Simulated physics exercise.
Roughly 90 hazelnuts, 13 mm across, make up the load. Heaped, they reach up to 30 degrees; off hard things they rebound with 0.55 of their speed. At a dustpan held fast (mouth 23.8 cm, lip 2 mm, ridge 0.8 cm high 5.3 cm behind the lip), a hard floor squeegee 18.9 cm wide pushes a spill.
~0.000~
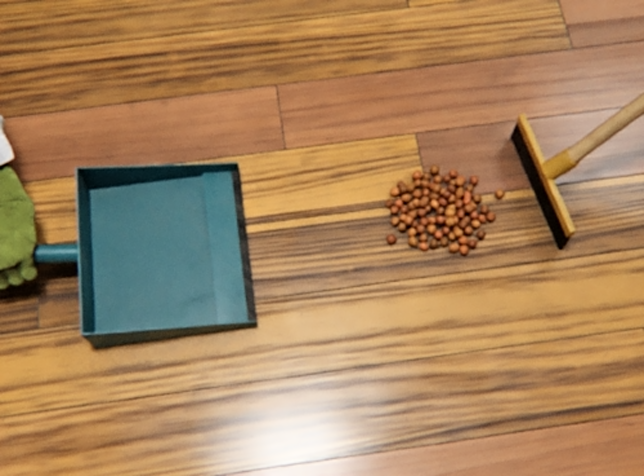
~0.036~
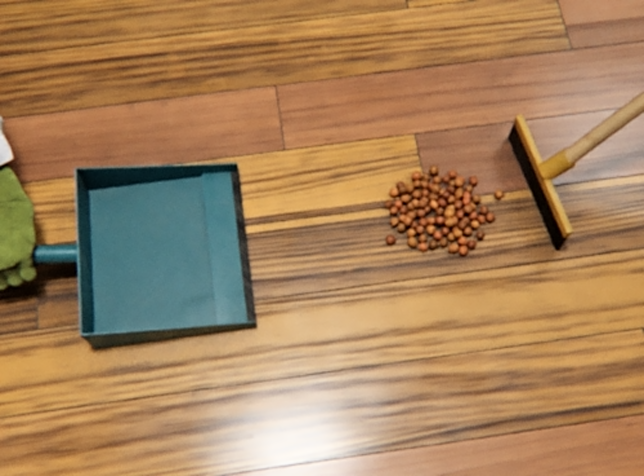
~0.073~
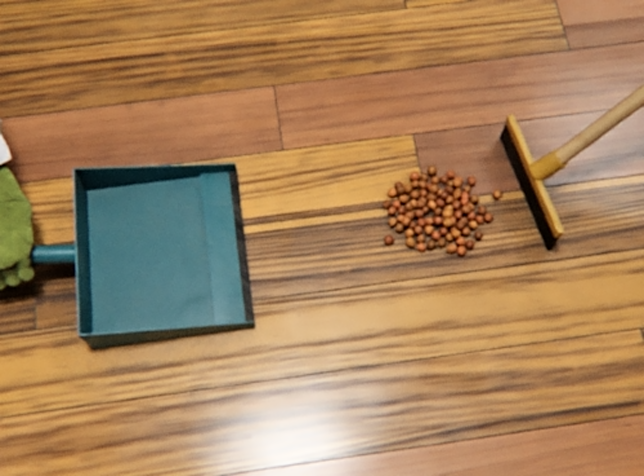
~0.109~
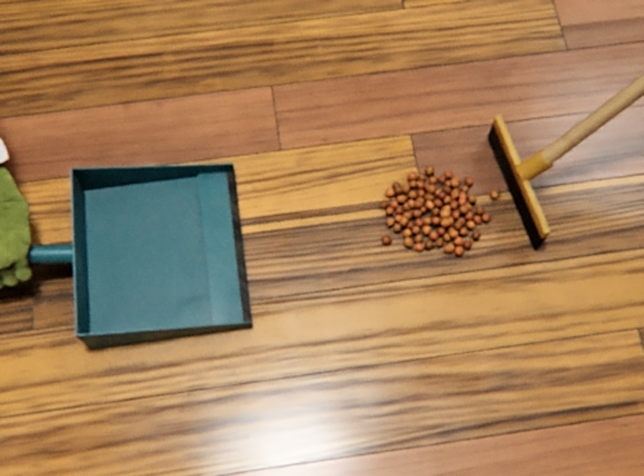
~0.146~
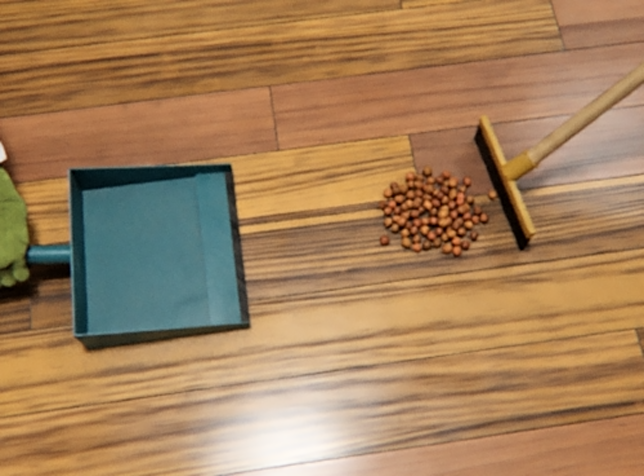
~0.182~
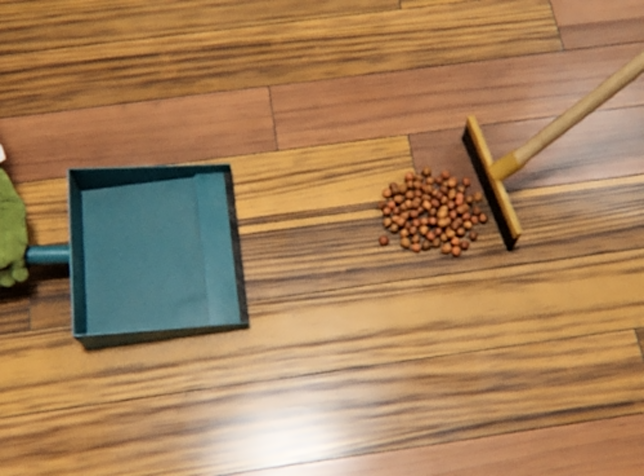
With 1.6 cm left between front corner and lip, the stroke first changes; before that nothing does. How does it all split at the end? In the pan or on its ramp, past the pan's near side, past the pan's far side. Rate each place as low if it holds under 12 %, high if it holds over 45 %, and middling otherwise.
Pan - middling; near side - low; far side - low.
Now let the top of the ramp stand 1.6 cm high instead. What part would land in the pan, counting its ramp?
I'd guess close to 15 per cent.
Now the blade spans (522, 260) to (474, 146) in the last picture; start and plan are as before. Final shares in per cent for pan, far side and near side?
Split: Pan = 10, far = 5, near = 30.
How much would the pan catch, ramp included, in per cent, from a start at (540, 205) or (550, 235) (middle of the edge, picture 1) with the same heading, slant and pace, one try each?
First try about 30 per cent, second about 25 per cent.
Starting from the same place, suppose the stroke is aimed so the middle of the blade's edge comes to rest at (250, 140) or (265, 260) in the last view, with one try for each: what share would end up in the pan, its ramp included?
Some 0 per cent on the first try, 35 per cent on the second.
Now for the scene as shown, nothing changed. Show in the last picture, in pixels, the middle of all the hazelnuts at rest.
Near (252, 250).
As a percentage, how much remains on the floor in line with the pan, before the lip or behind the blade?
Some 70 per cent.
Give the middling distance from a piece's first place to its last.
I'd put it near 26 cm.
After 0.53 s, middle of the blade 20 cm from the lip; 0 % over the lip, far side 0 %, near side 0 %.
After 0.76 s, middle of the blade 10 cm from the lip; 0 % over the lip, far side 5 %, near side 0 %.
Then, at 1.11 s, middle of the blade 3 cm from the lip; 20 % over the lip, far side 5 %, near side 0 %.
By 1.8 s all is still; pan 20 %, near side 0 %, far side 5 %, in front of the lip or behind the blade 70 %.
